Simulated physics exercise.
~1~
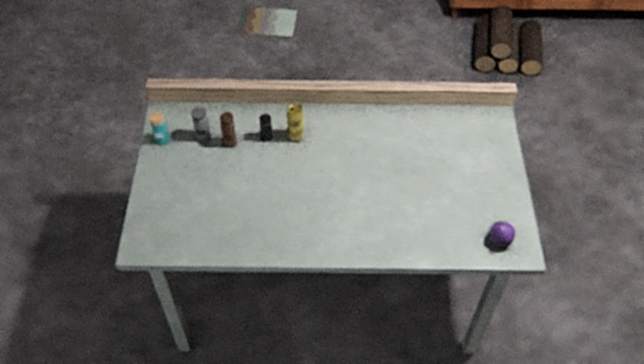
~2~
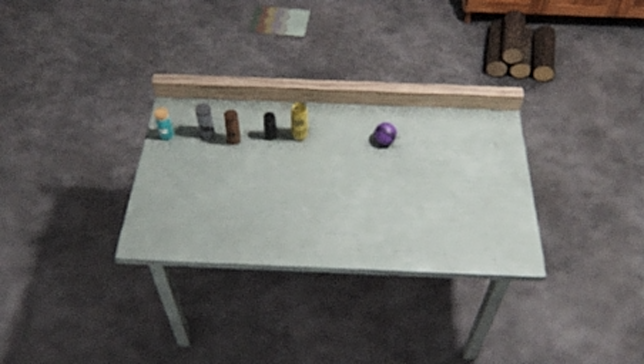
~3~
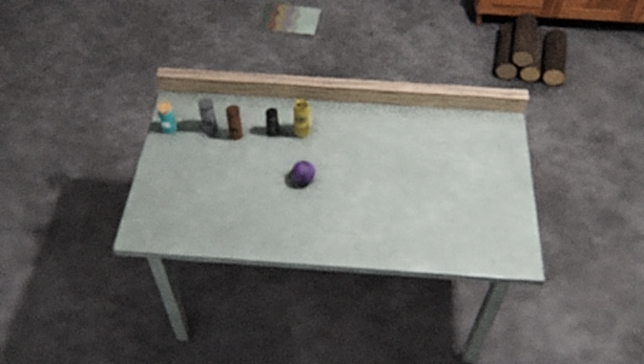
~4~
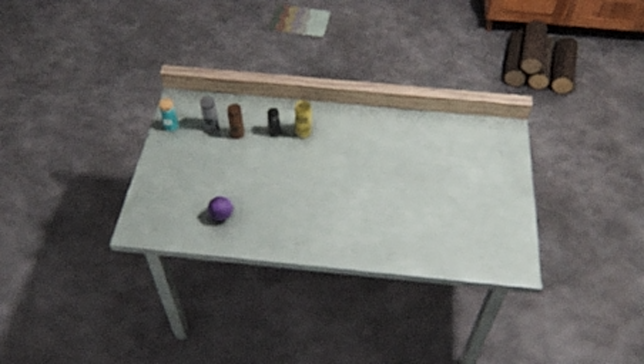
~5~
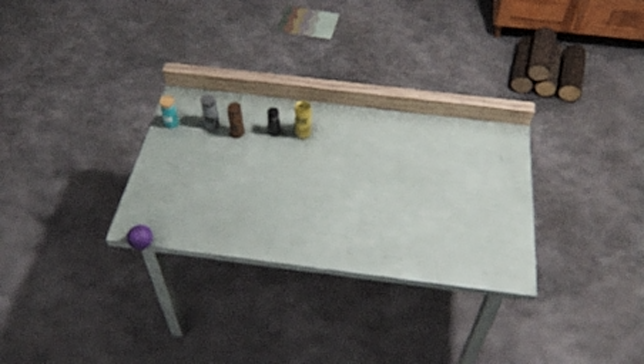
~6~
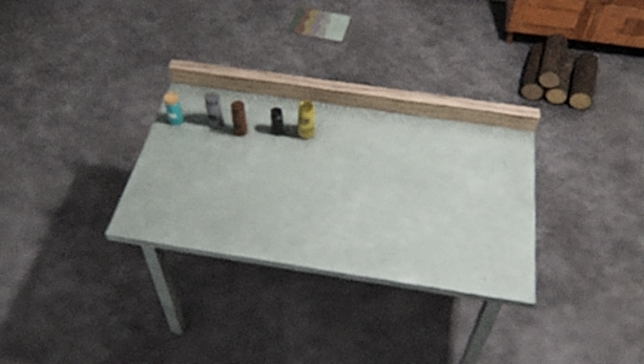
On a pale table with a wooden batten along its far edge, standing on a grey floor, five small containers are lined up toward the back left, turquoise, grey, brown, black and yellow. A purple ball starts near the front right corner and travels up and to the left toward the batten. It turns back from the far side and rolls left and toward the viewer, passing in front of the containers. The ball reaches the front left corner, then is gone from the tabletop. All five containers remain standing where they were as the view drifts slightly.
